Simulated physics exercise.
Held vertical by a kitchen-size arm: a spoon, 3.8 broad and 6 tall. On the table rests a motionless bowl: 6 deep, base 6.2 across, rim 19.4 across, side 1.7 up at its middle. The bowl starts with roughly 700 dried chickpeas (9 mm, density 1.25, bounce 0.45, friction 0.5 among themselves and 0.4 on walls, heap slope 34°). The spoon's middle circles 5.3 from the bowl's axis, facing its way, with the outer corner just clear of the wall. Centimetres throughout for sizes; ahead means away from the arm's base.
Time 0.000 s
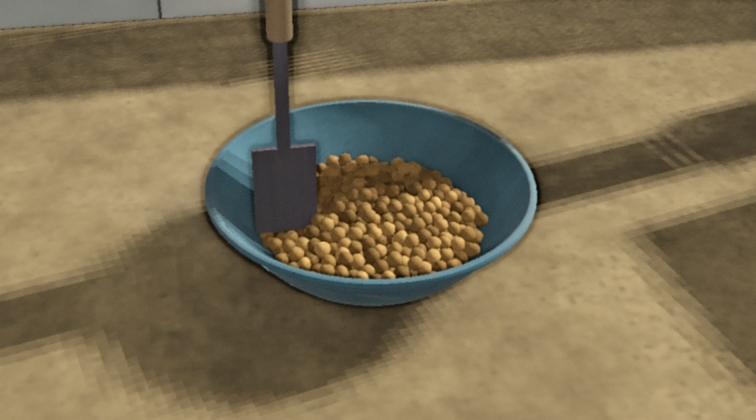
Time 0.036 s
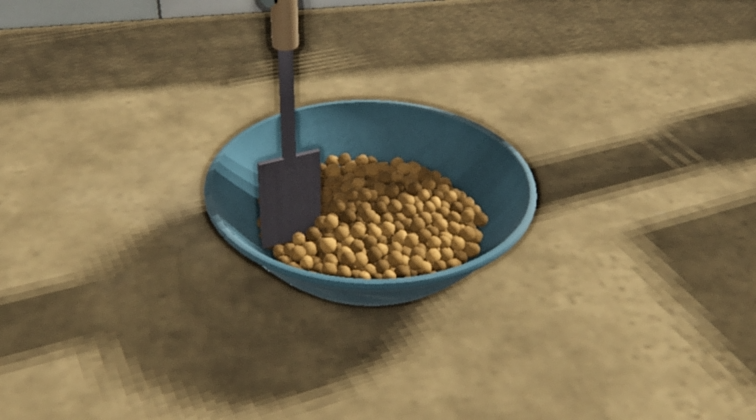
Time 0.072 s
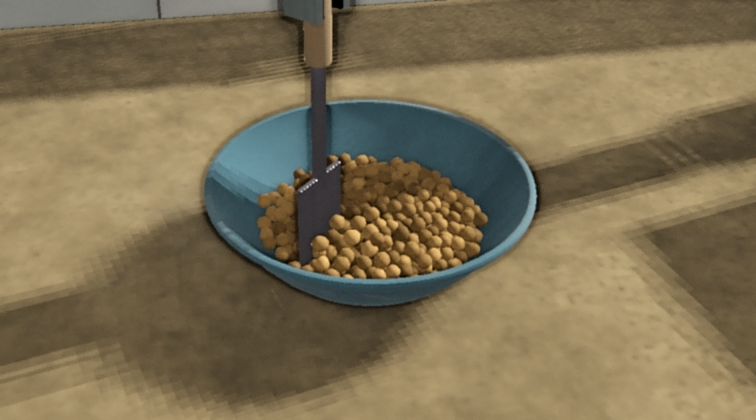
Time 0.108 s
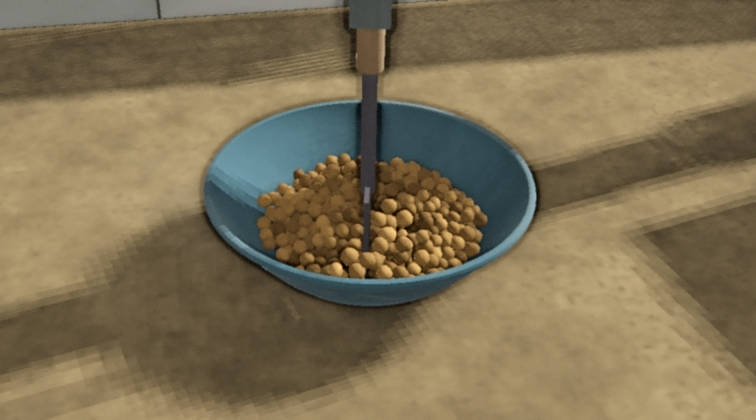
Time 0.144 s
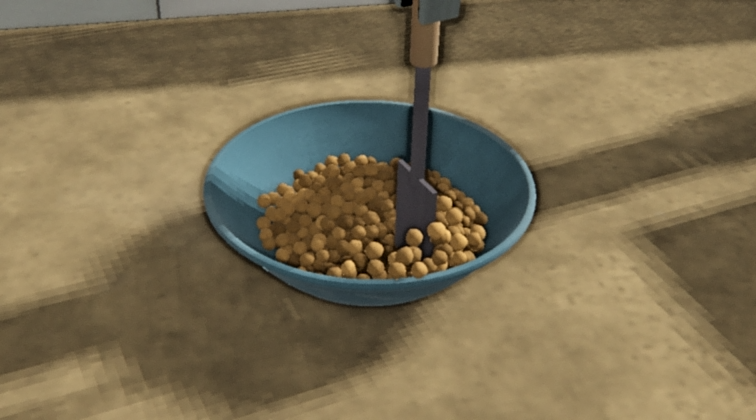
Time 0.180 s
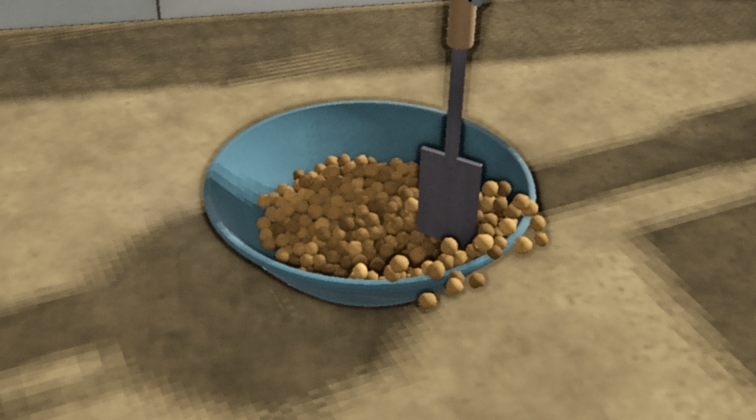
A flat, dark spatula-like tool with a wooden handle, held upright by an arm barely in view, turns as it sweeps from left to right through a blue bowl of chickpeas. It passes edge-on near the middle, then swings broad again at the right, pushing several chickpeas over the rim.
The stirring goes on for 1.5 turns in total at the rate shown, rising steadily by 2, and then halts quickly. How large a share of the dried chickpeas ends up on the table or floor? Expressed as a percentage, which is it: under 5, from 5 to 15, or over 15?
The percentage is from 5 to 15.
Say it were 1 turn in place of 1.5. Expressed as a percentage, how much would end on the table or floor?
5 %.
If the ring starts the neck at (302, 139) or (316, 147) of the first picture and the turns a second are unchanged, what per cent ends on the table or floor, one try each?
First try about 20 per cent, second try about 10 per cent.
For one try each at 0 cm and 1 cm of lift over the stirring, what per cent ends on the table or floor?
About 25 per cent on the first try and 20 per cent on the second.
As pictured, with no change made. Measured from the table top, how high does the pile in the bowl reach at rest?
Top height: Around 5.0 cm.
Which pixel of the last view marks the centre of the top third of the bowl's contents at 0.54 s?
Centre, approx.: (366, 206).
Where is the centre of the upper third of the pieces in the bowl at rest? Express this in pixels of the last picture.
The centre is near pixel (368, 205).
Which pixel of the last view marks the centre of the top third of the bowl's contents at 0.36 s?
About pixel (356, 193).
After 0.36 s, 292° round, highest piece 8 above the table; 637 in the bowl, 42 on the table or floor, 22 in flight or on the tool.
After 0.54 s, 86° round, highest piece 7 above the table; 630 in the bowl, 70 on the table or floor, 1 in flight or on the tool.
After 0.82 s, 180° round, highest piece 5 above the table; 629 in the bowl, 72 on the table or floor.
After 1.52 s, 180° round, highest piece 5 above the table; 629 in the bowl, 72 on the table or floor.
At rest, 629 in the bowl, 72 on the table or floor. That is 10 % on the table or floor.
